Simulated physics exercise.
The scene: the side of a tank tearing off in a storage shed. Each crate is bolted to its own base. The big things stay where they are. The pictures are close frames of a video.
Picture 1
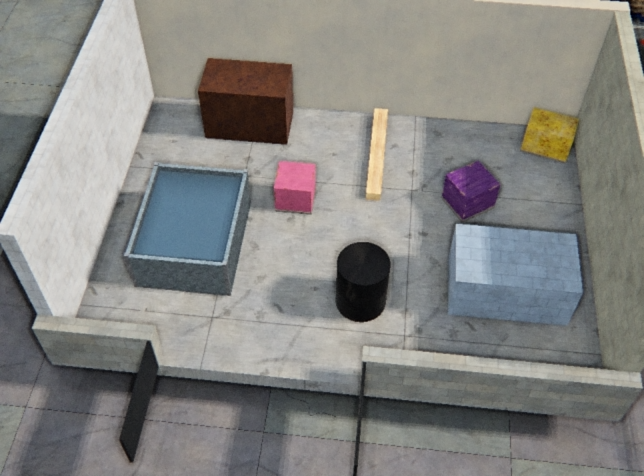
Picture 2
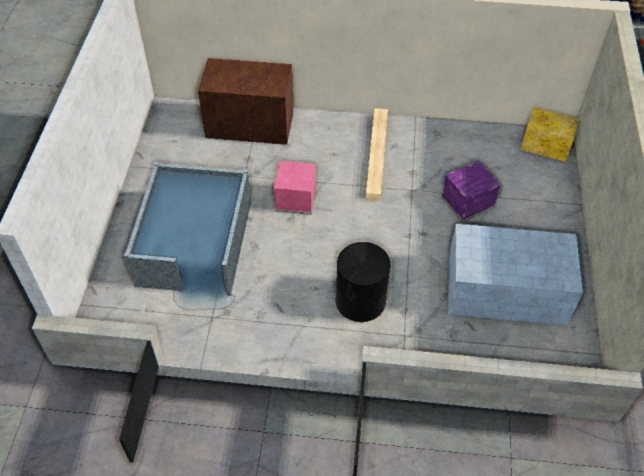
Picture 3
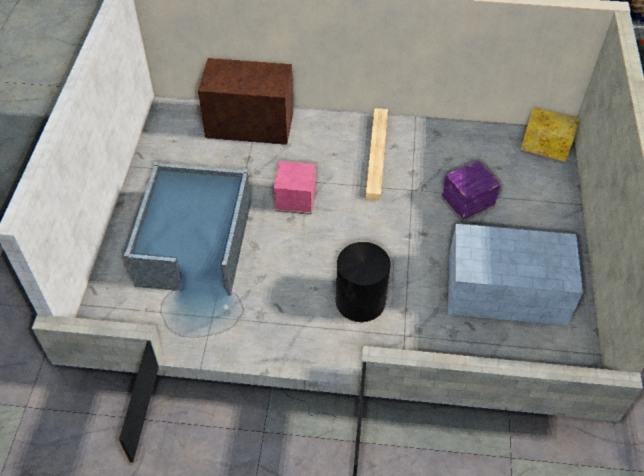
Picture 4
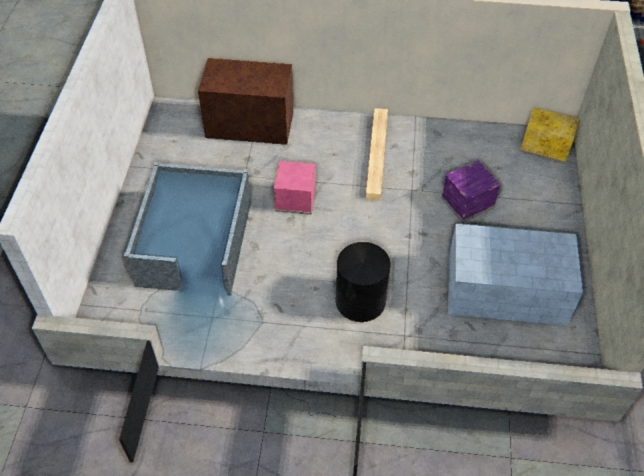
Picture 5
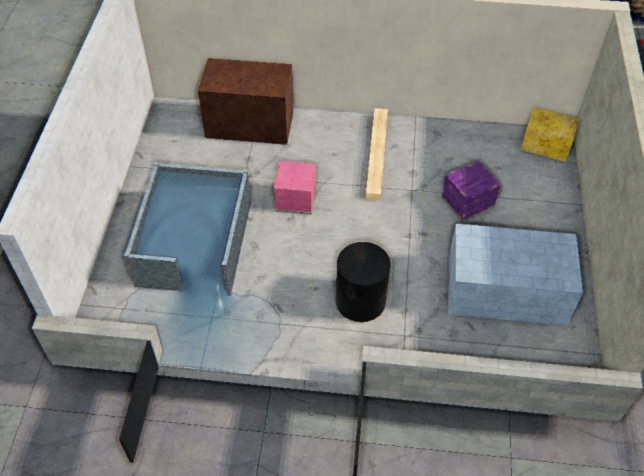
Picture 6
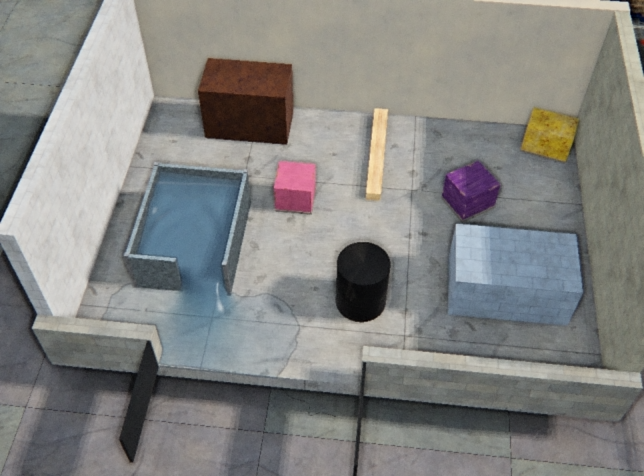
A storage shed with pale walls and a concrete floor is seen from a high, fixed viewpoint, its near wall broken by an open doorway. A water-filled tank stands at left, with a brown box and pink cube beyond, a wooden beam and black cylinder mid-floor, and purple, yellow and pale blue blocks at right. The tank's near side opens, and water pours out, spreading across the floor toward the doorway and cylinder.
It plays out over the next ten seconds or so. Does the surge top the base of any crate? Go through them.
The yellow crate keeps dry; the pink crate keeps dry; the purple crate keeps dry.
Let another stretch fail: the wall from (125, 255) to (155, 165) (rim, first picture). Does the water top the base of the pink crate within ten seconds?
Pink crate takes water.
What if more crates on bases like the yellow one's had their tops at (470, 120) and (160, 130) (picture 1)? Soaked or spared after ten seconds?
As listed: Is spared, ends up wet.
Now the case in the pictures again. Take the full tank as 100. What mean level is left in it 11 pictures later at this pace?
Near 52 in a hundred.
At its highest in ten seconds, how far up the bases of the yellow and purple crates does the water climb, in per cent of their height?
Near 0 and 0 in a hundred.
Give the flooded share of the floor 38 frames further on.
Some 20 per cent.
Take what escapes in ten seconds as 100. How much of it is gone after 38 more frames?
Close to 85 %.
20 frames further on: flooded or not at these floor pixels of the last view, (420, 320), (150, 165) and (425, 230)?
One after the other: Dry, wet, no water.
A moment on, water covers 10 % of the floor; the yellow crate not reached, the pink crate not reached, the purple crate not reached.
Next, water covers 15 % of the floor; the yellow crate not reached, the pink crate not reached, the purple crate not reached.
Then, water covers 15 % of the floor; the yellow crate not reached, the pink crate not reached, the purple crate not reached.
Later, water covers 20 % of the floor; the yellow crate not reached, the pink crate not reached, the purple crate not reached.
In the end, water covers 25 % of the floor; the yellow crate stayed above the water, the pink crate stayed above the water, the purple crate stayed above the water.
